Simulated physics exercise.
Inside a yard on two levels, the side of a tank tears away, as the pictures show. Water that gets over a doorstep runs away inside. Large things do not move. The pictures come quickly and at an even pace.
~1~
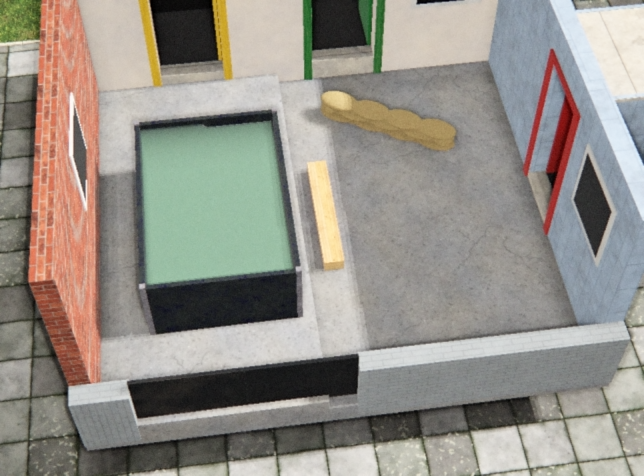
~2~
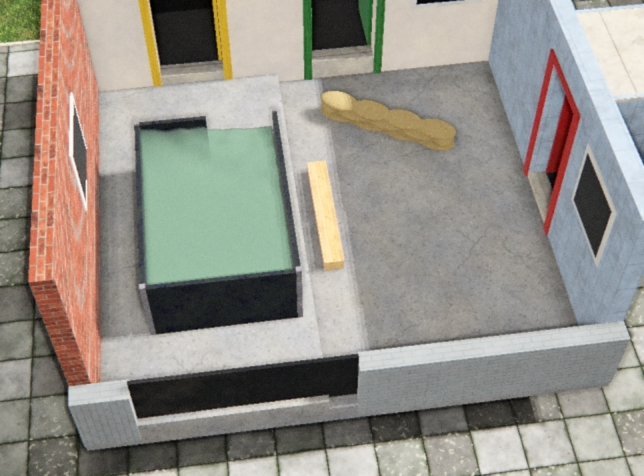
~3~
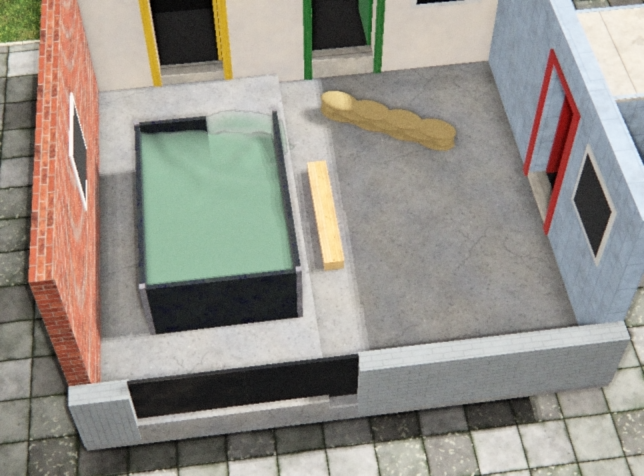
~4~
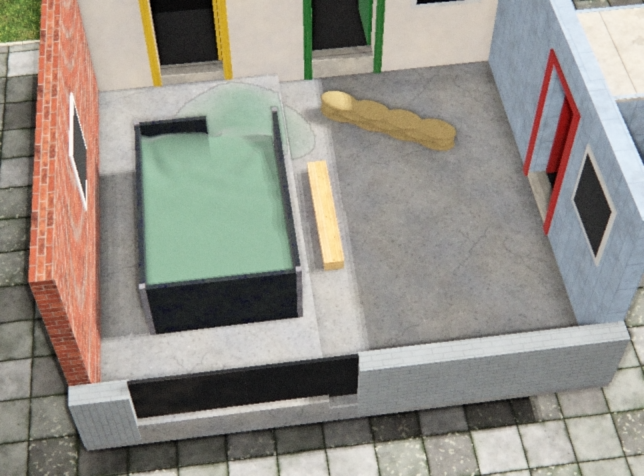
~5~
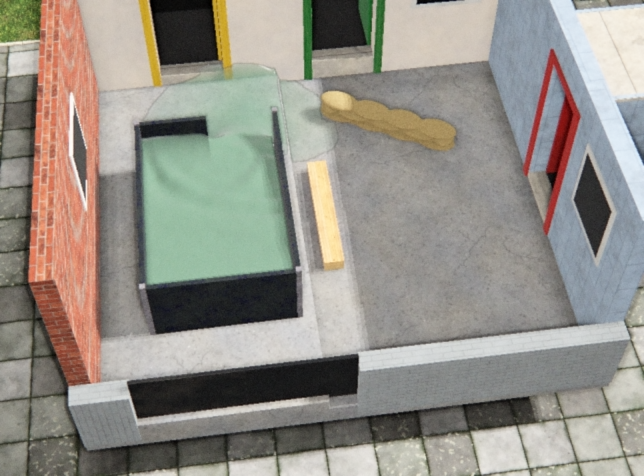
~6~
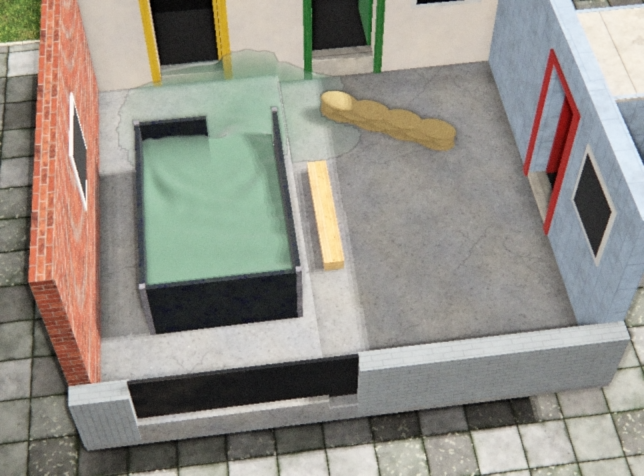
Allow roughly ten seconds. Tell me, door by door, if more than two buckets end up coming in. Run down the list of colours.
At the yellow door, yes, more than two. At the green door, no, two at most. At the red door, no, two at most.
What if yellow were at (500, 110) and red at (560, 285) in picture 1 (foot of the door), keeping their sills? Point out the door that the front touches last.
The red-painted one is last.
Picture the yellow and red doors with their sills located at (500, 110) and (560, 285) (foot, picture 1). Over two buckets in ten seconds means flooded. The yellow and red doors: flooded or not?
I reckon the yellow door admits more while the red door admits more.
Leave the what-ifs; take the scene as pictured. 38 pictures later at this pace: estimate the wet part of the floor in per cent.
90 %.
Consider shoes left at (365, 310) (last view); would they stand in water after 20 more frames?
Outcome at that point: Unwetted.
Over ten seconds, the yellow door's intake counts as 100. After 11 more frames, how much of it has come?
Roughly 50 percent.
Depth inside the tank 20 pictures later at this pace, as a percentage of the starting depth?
Estimate: Around 48 per cent.
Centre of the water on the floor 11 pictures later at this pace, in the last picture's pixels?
Roughly (240, 188) in the last picture.
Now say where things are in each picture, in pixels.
In the first picture, the water tank at (214, 197) is whole and still.
In the second picture, the front is at a hidden place, out from the gap on the water tank's far side.
In the third picture, the front is at a hidden place, out from the gap on the water tank's far side.
In the fourth picture, the front is at (219, 90), out from the gap on the water tank's far side.
In the fifth picture, the front is at (176, 85), out from the gap on the water tank's far side.
In the sixth picture, water pours out on the water tank's far side and has run to (333, 78).
A moment on, water covers 25 % of the floor; the yellow door over two buckets in, the green door wet at the sill, nothing in, the red door not reached.
Next, water covers 40 % of the floor; the yellow door far over two buckets in, the green door under two buckets in, the red door not reached.
Then, water covers 65 % of the floor; the yellow door far over two buckets in, the green door under two buckets in, the red door wet at the sill, nothing in.
Later, water covers 90 % of the floor; the yellow door far over two buckets in, the green door under two buckets in, the red door wet at the sill, nothing in.
In the end, water covers 95 % of the floor; the yellow door far over two buckets in, the green door under two buckets in, the red door under two buckets in.
